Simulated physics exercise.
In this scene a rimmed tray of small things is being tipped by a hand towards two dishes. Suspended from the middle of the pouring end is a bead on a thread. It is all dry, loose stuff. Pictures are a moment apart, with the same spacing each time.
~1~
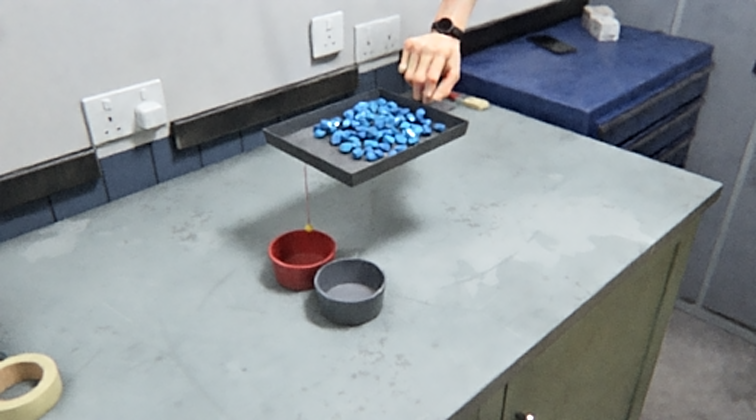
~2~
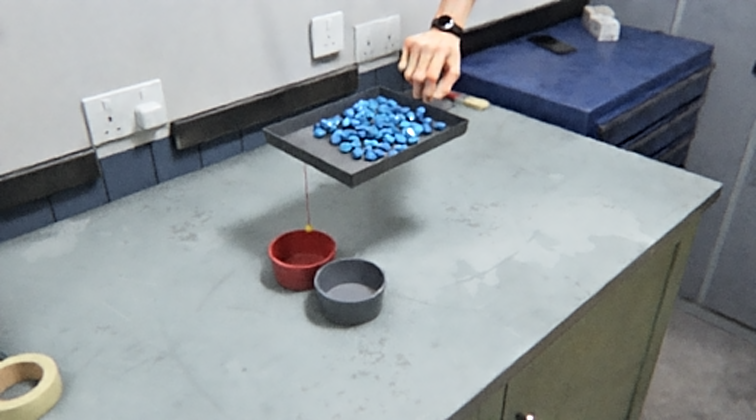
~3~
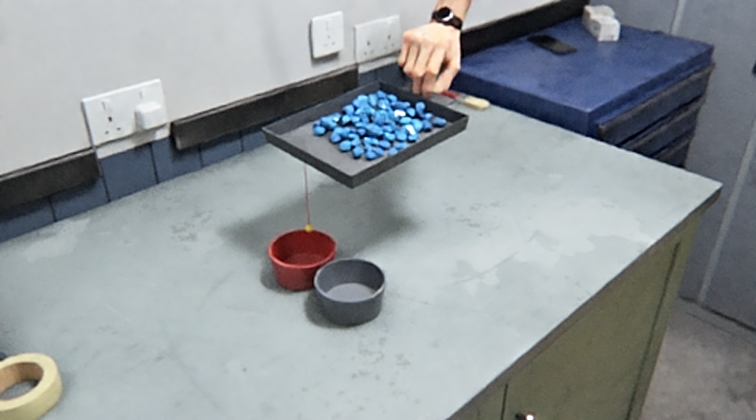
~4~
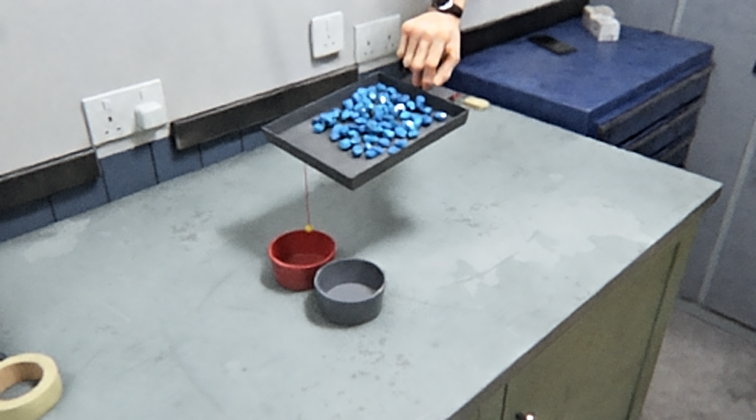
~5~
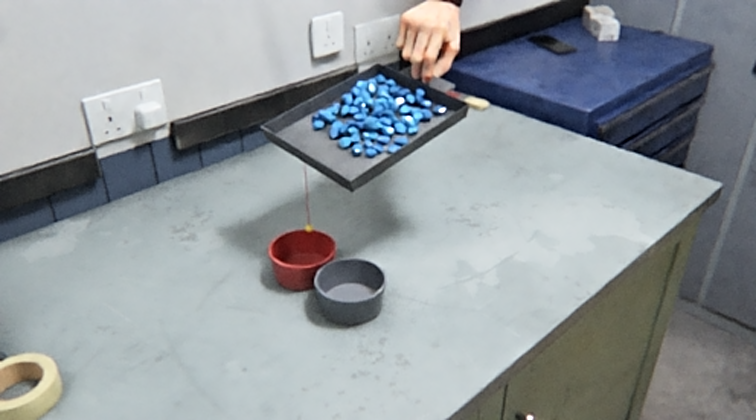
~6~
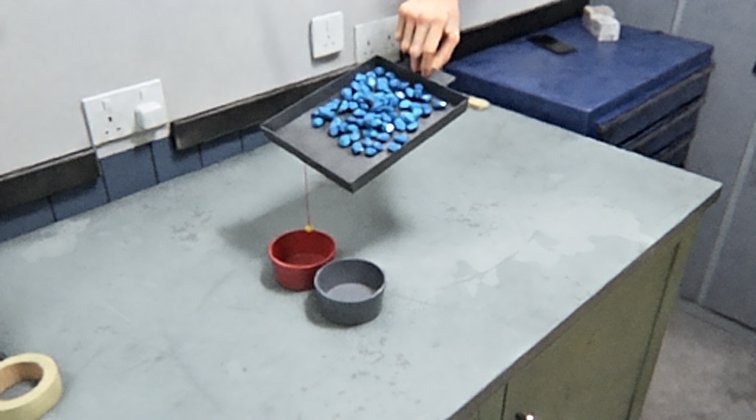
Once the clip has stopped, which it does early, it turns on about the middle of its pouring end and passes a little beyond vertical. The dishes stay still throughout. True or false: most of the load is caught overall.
True.
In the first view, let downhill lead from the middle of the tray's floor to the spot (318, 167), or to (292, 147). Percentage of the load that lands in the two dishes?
Roughly 60 percent, then 0 percent.
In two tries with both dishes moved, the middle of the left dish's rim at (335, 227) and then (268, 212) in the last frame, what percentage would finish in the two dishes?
About 10 and 0 per cent respectively.
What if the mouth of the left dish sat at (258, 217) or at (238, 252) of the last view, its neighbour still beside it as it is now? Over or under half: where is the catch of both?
First try: Lower than half; second try: Lower than half.
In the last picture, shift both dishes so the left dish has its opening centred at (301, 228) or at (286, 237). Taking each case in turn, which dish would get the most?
First place: The rightmost one; second place: The rightmost one.
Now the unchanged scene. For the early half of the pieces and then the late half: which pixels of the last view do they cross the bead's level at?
Roughly (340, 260) first, then roughly (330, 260).
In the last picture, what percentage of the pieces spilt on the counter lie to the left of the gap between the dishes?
70 per cent or thereabouts.
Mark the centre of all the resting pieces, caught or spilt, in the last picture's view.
Around (338, 292), give or take.
Soon, tray tipped steeply; nearly all on the tray; a stray few in the air.
A while on, tray tipped right over; most on the tray; a small part in the right dish; a stray few in the left dish; a stray few outside both; a stray few in the air.
Towards the end, tray tipped past a quarter turn; about half in the right dish; about a quarter in the left dish; about a quarter outside both.
Finally, tray tipped past a quarter turn; about half in the right dish; about a quarter in the left dish; about a quarter outside both.
